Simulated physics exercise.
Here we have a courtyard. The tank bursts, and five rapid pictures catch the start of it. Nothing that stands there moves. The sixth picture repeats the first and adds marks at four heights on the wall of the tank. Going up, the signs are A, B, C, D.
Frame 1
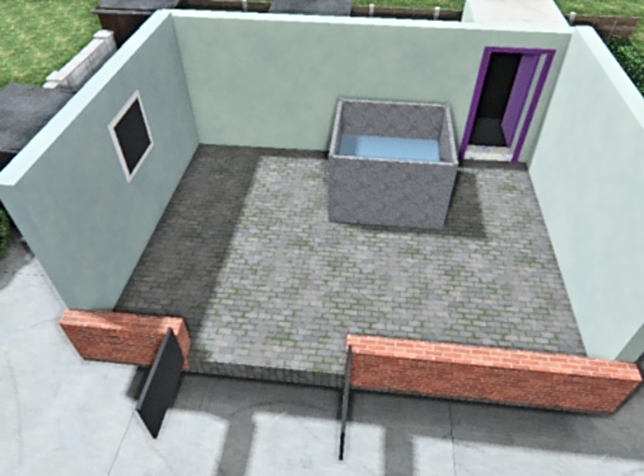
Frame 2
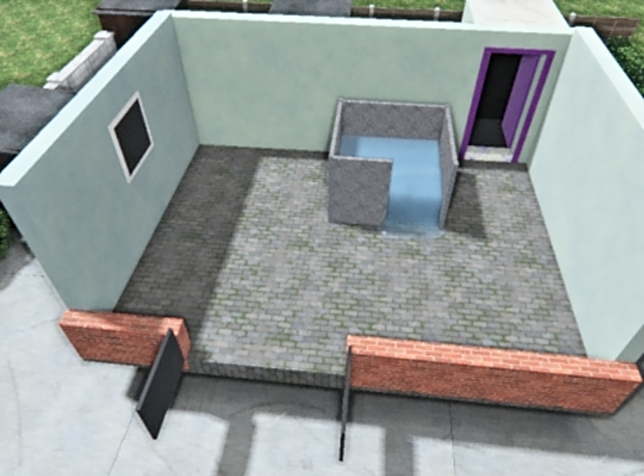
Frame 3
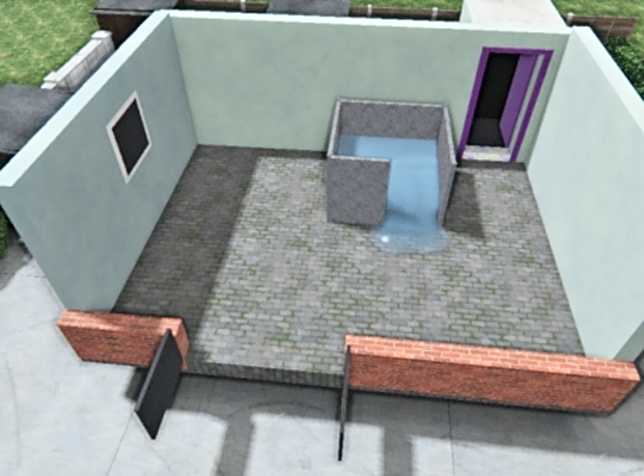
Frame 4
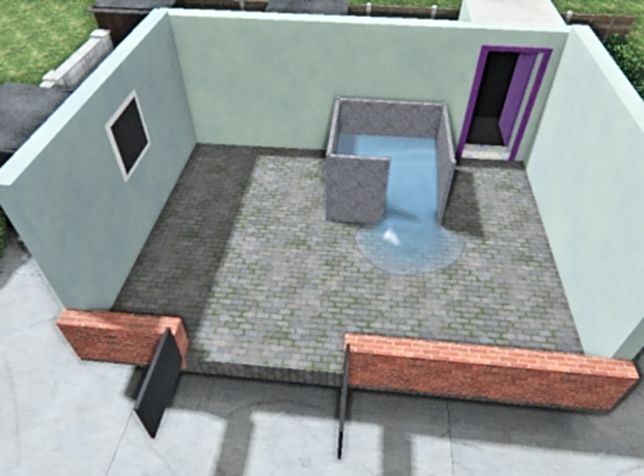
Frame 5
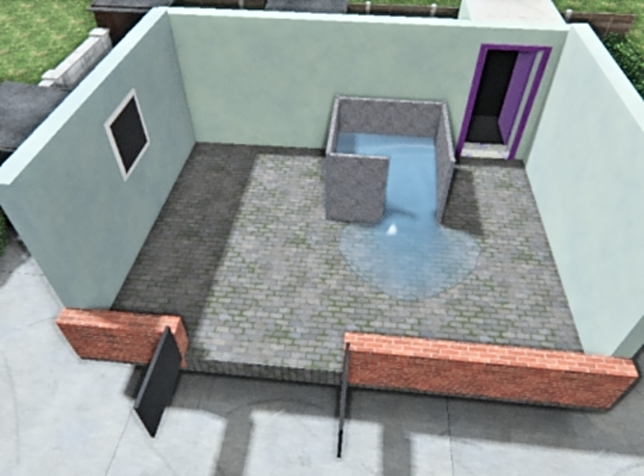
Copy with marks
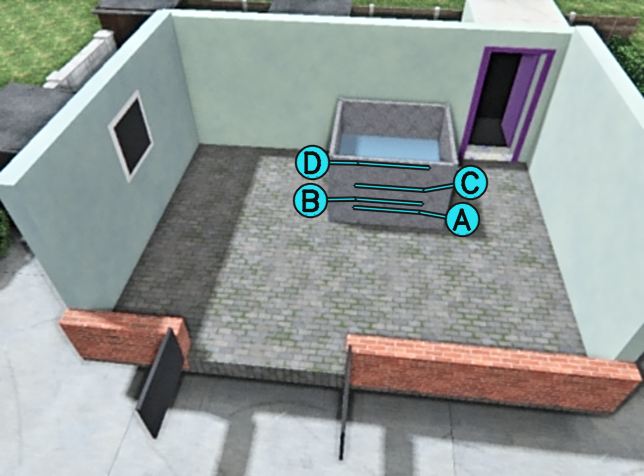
Water pours through an opening in the grey tank's front and spreads across the courtyard paving.
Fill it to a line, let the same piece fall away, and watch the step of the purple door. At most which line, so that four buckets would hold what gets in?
Go for C.
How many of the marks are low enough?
Three of them.
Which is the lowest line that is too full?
That would be D.
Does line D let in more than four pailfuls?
Yes, it does.
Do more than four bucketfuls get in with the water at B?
No, not at all.
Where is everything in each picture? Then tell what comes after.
The first picture shows water in the tank at rest, its middle at (389, 161); foot of the purple doorway at (487, 160); open gate at (264, 324).
The second picture shows front seen at (381, 231), 1 % of the ground wet.
The third picture shows front seen at (383, 246), 2 % of the ground wet.
The fourth picture shows front seen at (397, 271), 5 % of the ground wet.
The fifth picture shows front seen at (401, 294), 9 % of the ground wet.
On the marked copy, A at (387, 209); B at (388, 201); C at (389, 187); D at (392, 165); from the bottom up A, B, C, D.
For line A, nothing gets over.
For line B, nothing gets over.
For line C, a splash gets over, under a bucket.
For line D, about 13 bucketfuls get in.
